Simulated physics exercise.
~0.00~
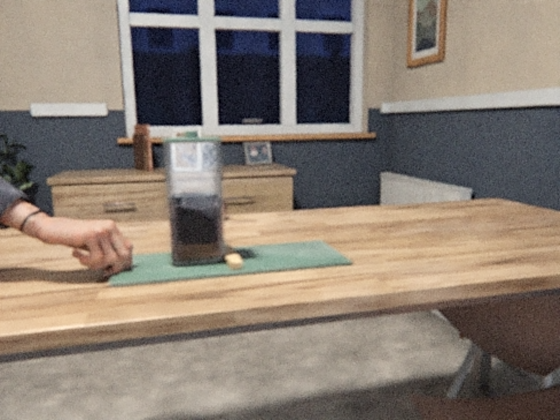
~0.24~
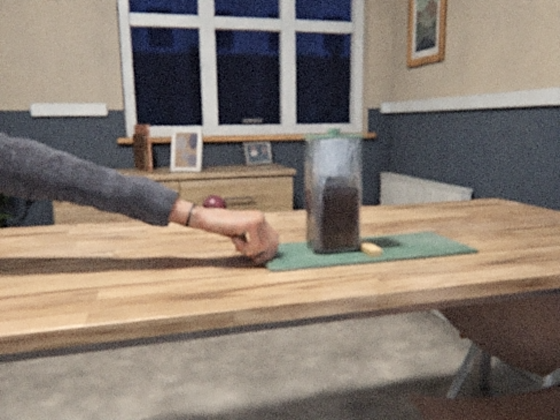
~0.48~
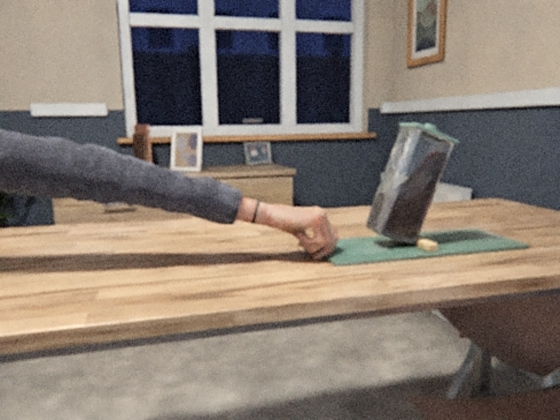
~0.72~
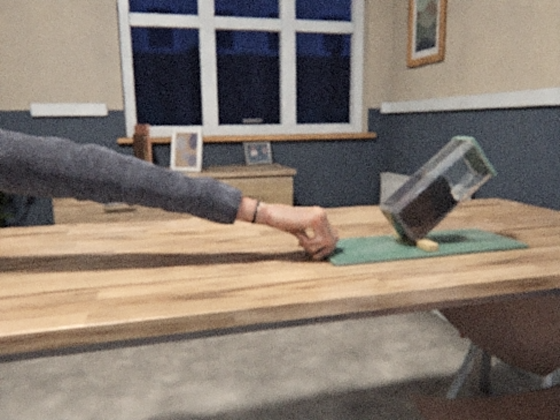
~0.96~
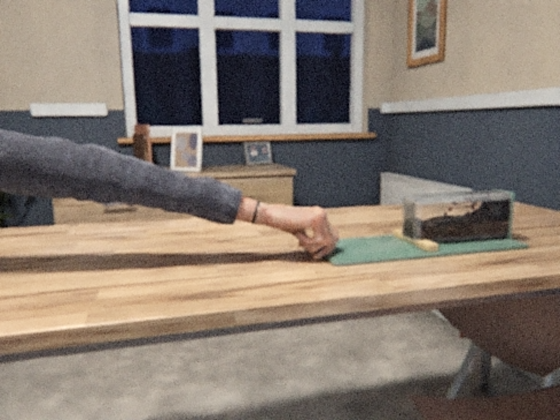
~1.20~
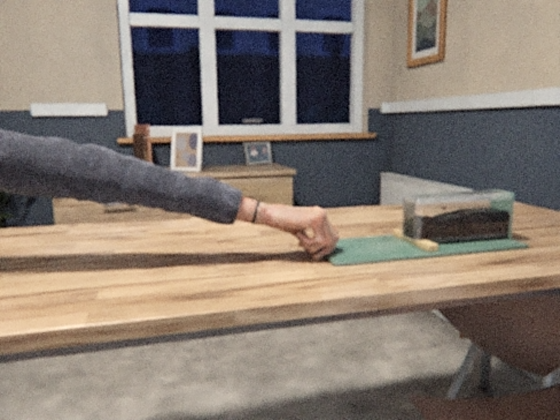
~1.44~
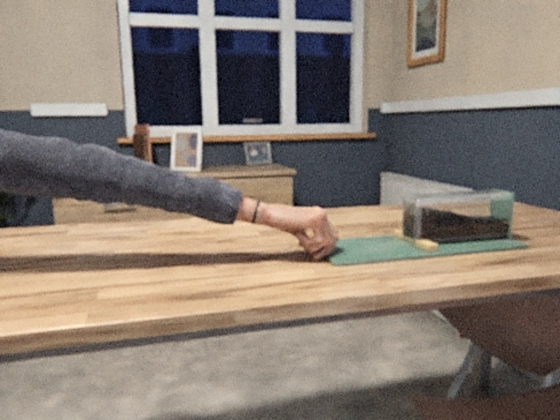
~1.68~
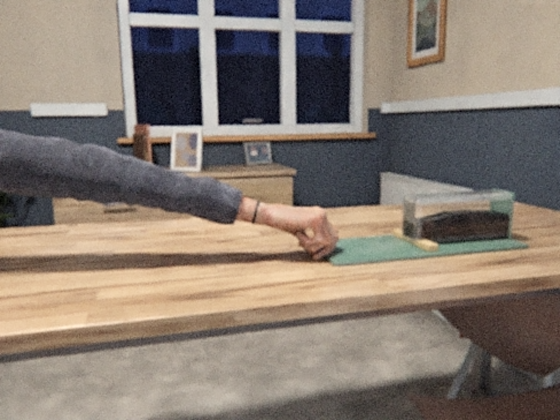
On a wooden dining table, a hand slides a green board rightward, stops, and the square bottle of dark liquid topples onto its side.
